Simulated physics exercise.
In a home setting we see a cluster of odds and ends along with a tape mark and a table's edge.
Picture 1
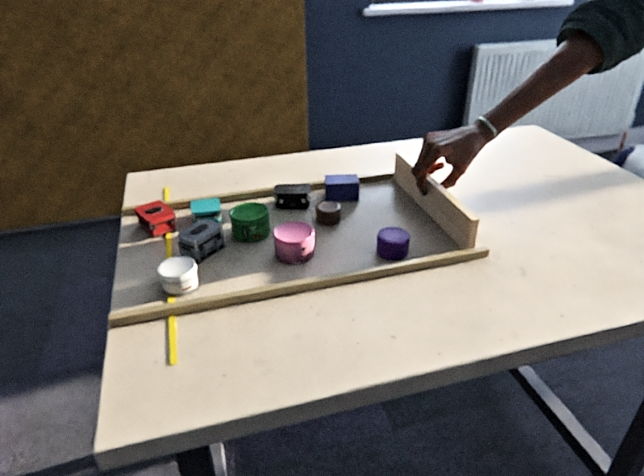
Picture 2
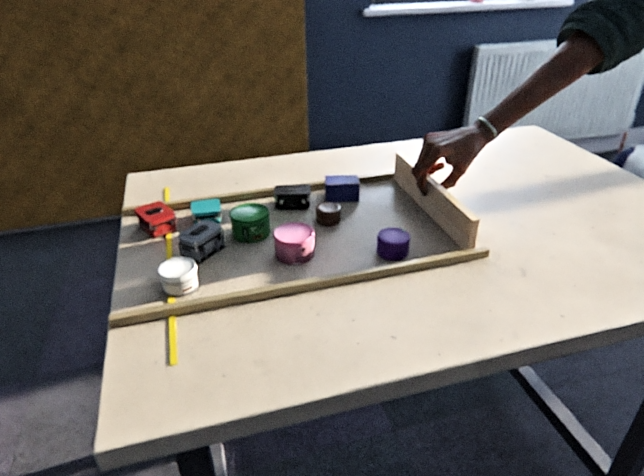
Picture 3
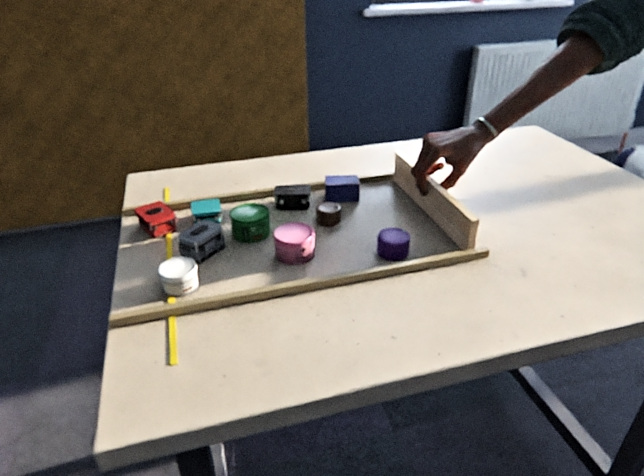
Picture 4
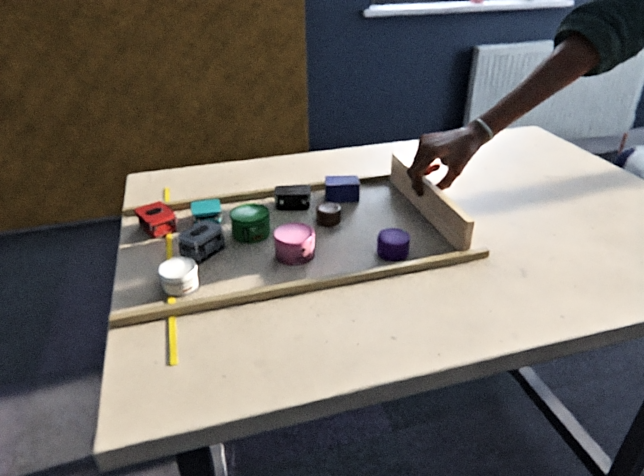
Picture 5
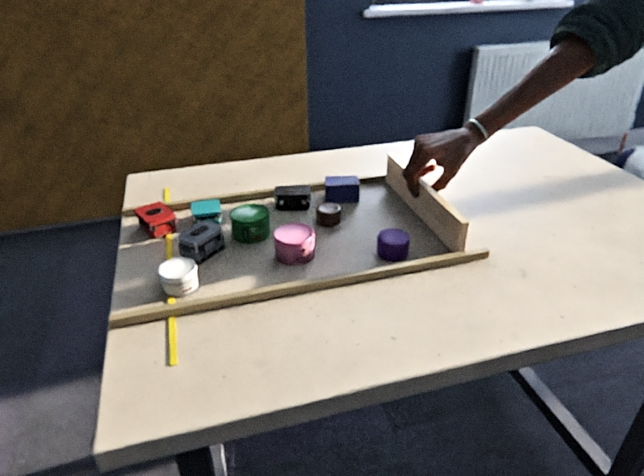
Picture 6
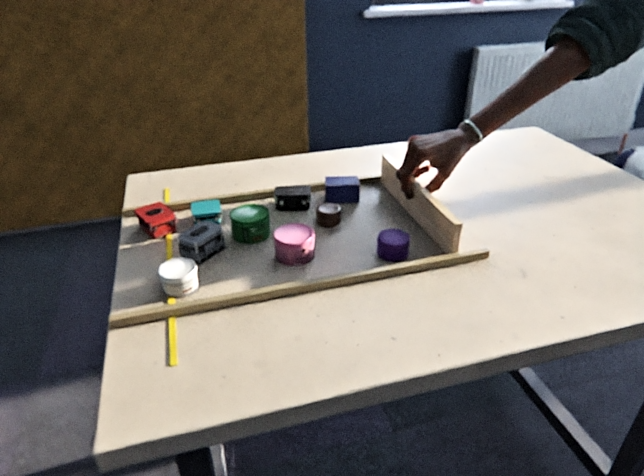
A hand and forearm in a dark sleeve reach in from the upper right over a pale table, seen from above at an angle, with a radiator behind. Inside a wooden-railed tray sit red, teal, grey and white items at the left near yellow tape, green, pink, black, brown and blue ones mid-tray, and purple at the right. The hand slides the upright board slightly left while the objects and view stay still.
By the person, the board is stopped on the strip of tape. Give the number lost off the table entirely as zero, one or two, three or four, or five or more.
Mind you, the pieces that take the plunge come to three or four.
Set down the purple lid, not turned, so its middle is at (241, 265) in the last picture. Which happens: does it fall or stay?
From that start the object is safe.
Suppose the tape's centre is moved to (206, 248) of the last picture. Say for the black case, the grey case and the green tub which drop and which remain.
In short: Black case safe, grey case safe, green tub safe.
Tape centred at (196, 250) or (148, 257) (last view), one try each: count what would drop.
2 and 6 down on the floor.
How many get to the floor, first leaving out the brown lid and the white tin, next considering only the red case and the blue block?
Fallen: 3 in the first try, 1 in the other.
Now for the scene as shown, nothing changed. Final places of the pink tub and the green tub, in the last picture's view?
Going in order, first (147, 267) and next (119, 236).
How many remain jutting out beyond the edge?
The tally is 3.
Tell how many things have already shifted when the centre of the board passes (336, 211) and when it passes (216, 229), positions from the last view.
At that stage 4; at the next, 10.
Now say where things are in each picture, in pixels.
The first picture shows red case (156, 219); white tin (179, 276); grey case (201, 240); board (430, 196); tape (169, 252).
The second picture shows white tin (179, 277); pink tub (294, 243).
The third picture shows grey case (201, 241); board (430, 197).
The fourth picture shows red case (156, 220); green tub (251, 223).
The fifth picture shows white tin (179, 278); brown lid (328, 215).
The sixth picture shows red case (156, 221); white tin (179, 278); grey case (201, 242); board (415, 200); tape (170, 254).
Early on, none off yet; red case at rest near (156, 221); white tin at rest near (179, 278); grey case at rest near (201, 242).
A while later, none off yet; red case moving near (150, 222); white tin at rest near (179, 278); grey case at rest near (200, 243).
Further along, one off so far; red case in the air near (119, 413); white tin travelled a little near (162, 282); grey case travelled about its own width near (175, 246).
Finally, the number that fall off is three or four; lost, black case, turquoise case and red case.
